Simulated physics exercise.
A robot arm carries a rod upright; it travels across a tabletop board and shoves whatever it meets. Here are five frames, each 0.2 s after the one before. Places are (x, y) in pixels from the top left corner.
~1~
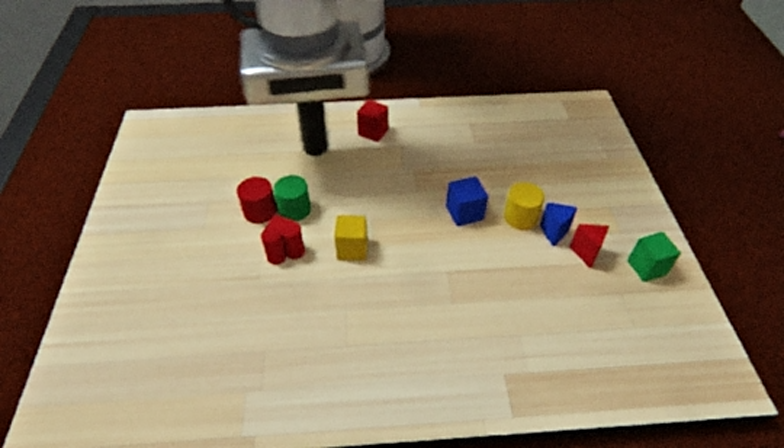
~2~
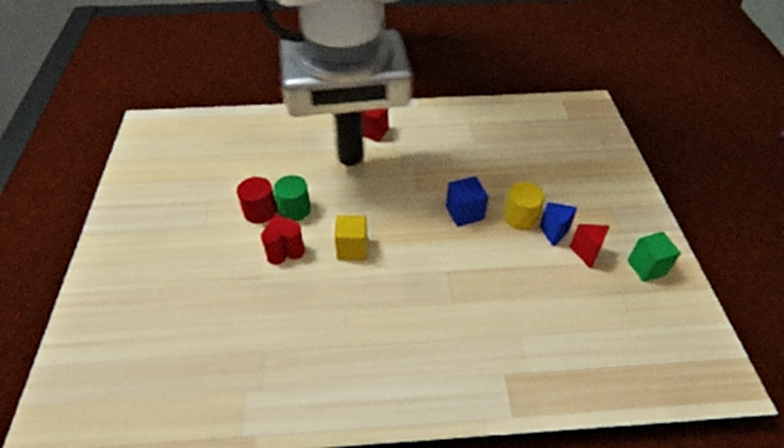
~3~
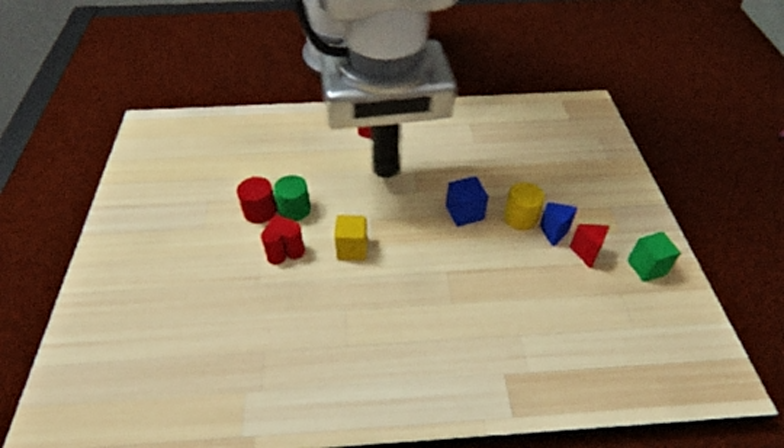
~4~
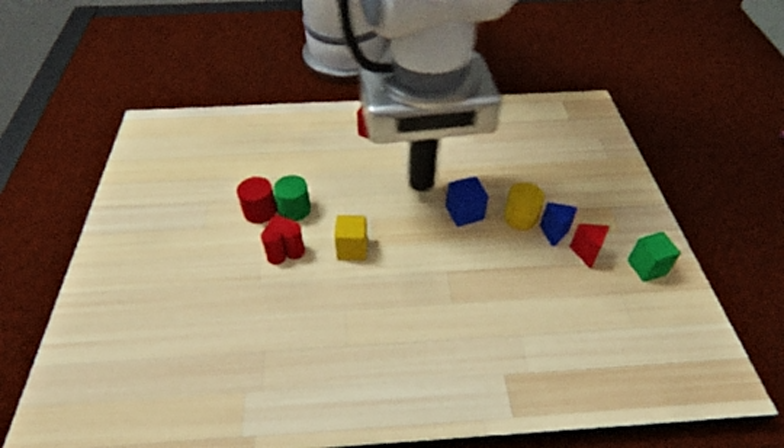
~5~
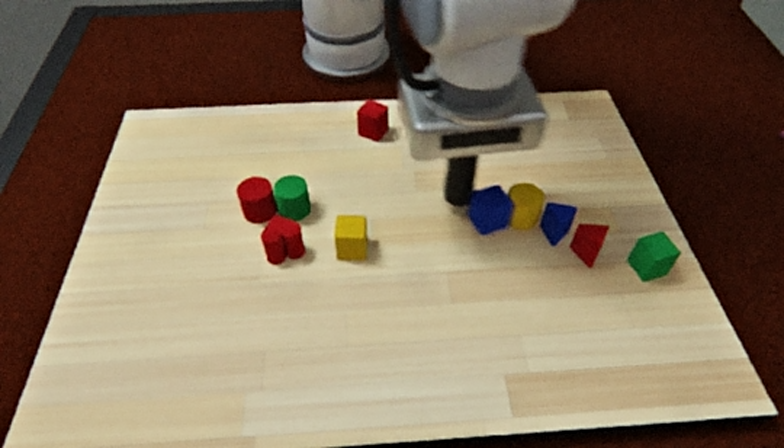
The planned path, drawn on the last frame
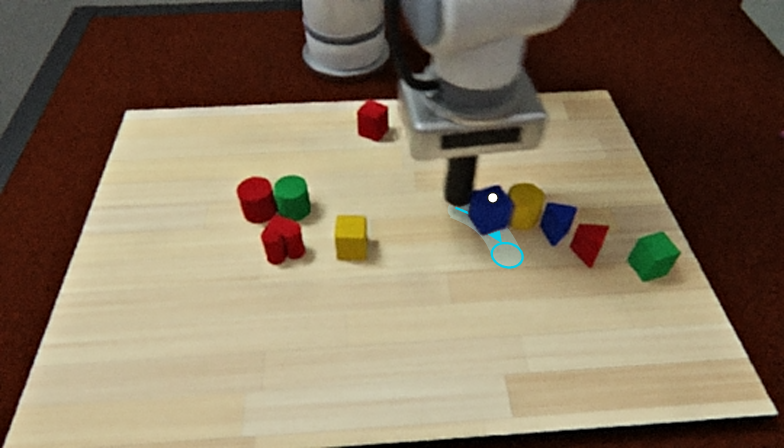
A pale wooden board lies on a dark reddish surface, seen from above at an angle by a still camera. Red and green cylinders, a red heart-like block and a yellow cube sit left, a red block at the back, and blue, yellow, red and green blocks right. A robot arm's black rod sweeps rightward and slightly forward, then pushes the blue cube toward the yellow cylinder.
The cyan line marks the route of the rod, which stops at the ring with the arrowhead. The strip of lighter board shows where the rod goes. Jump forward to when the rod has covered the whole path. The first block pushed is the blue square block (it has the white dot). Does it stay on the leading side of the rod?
Slid off.
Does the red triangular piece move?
That would be a no.
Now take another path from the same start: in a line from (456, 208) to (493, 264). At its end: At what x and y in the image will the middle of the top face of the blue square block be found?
I'd place it at (521, 221), taking the centre of its top.
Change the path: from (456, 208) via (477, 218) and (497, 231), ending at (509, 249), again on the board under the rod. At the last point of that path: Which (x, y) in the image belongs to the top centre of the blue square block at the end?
At (548, 236).
Drawn move, from (456, 208) through (479, 219) and (496, 235) to (507, 255); the dot is on the blue square block.
What follows on the original path. Halfway along, rod (491, 215); blue square block (521, 218), turned 30° anticlockwise; yellow cylinder (534, 194).
At the end, rod (510, 244); blue square block (547, 235), turned 65° anticlockwise; yellow cylinder (534, 194); blue triangular piece still; red triangular piece still.
